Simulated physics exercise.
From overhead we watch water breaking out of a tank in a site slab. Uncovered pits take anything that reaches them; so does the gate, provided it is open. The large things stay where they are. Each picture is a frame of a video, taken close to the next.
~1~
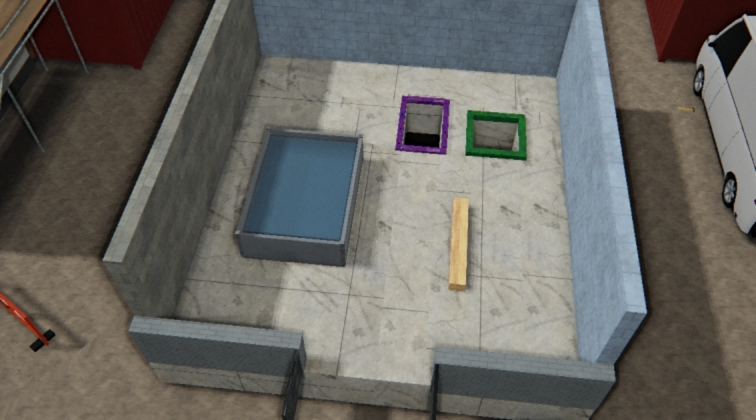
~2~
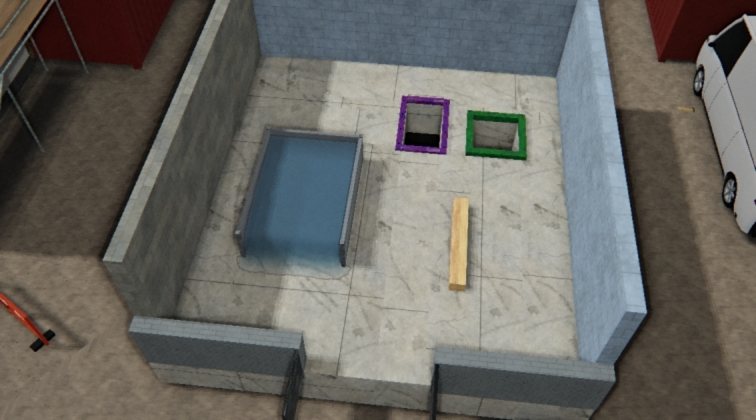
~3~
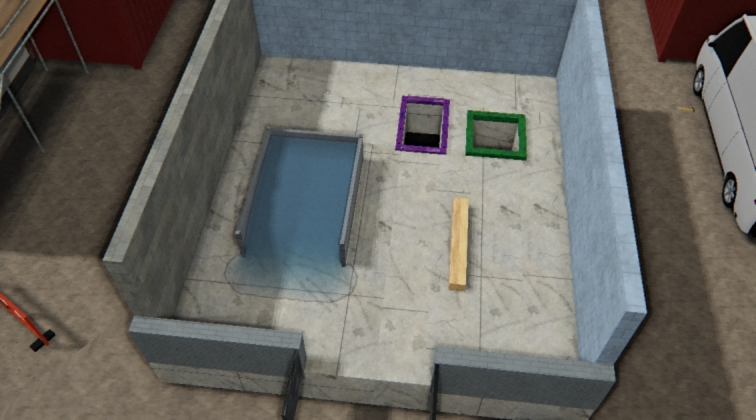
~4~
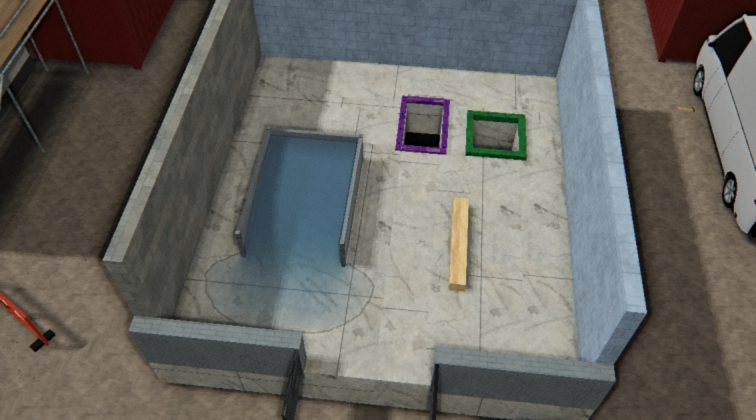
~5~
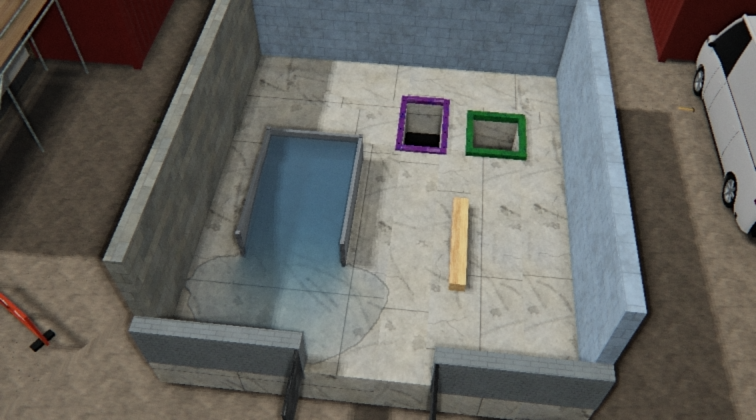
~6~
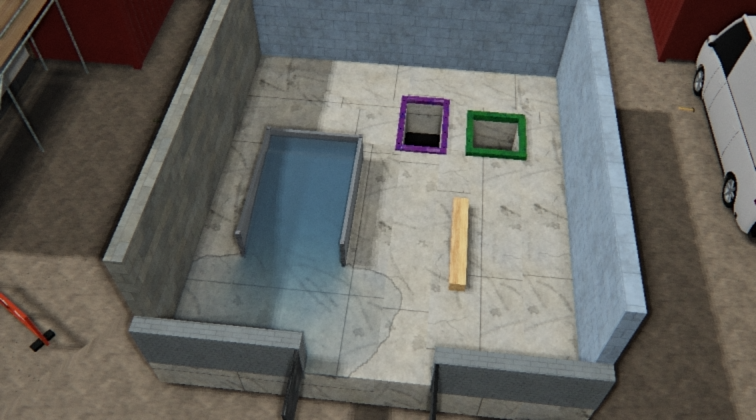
Water pouring from the open front of a grey tank and spreading across a walled concrete slab toward the near wall.
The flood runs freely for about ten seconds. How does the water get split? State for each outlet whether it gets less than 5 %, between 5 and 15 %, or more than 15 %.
Outcome: The gate will not stay within fifteen per cent; the green pit will not reach five per cent; the purple pit will not reach five per cent.
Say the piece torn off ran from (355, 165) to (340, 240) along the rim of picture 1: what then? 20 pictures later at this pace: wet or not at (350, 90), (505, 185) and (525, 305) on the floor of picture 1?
Taking them in order, I'd say not reached, swamped and swamped.
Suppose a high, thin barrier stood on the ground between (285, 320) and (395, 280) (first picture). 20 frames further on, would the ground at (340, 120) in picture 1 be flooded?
As far as I can tell, it ends up left untouched.
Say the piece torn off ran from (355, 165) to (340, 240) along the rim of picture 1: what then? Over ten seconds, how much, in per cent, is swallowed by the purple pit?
I'd estimate the purple pit takes around 6 percent.
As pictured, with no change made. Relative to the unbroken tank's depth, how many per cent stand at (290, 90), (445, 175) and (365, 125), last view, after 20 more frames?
In order: 0, 0, 0 %.
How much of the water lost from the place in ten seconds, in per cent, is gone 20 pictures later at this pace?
Roughly 65 percent of it.
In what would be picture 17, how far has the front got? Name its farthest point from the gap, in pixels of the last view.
Somewhere about (475, 374).
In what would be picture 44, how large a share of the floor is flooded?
About 55 percent.
A moment on, water covers 15 % of the floor; the gate 4 %, the green pit 0 %, the purple pit 0 %.
Next, water covers 20 % of the floor; the gate 11 %, the green pit 0 %, the purple pit 0 %.
Then, water covers 30 % of the floor; the gate 22 %, the green pit 0 %, the purple pit 0 %.
Later, water covers 55 % of the floor; the gate 30 %, the green pit 0 %, the purple pit 0 %.
In the end, water covers 85 % of the floor; the gate 34 %, the green pit 0 %, the purple pit 0 %.
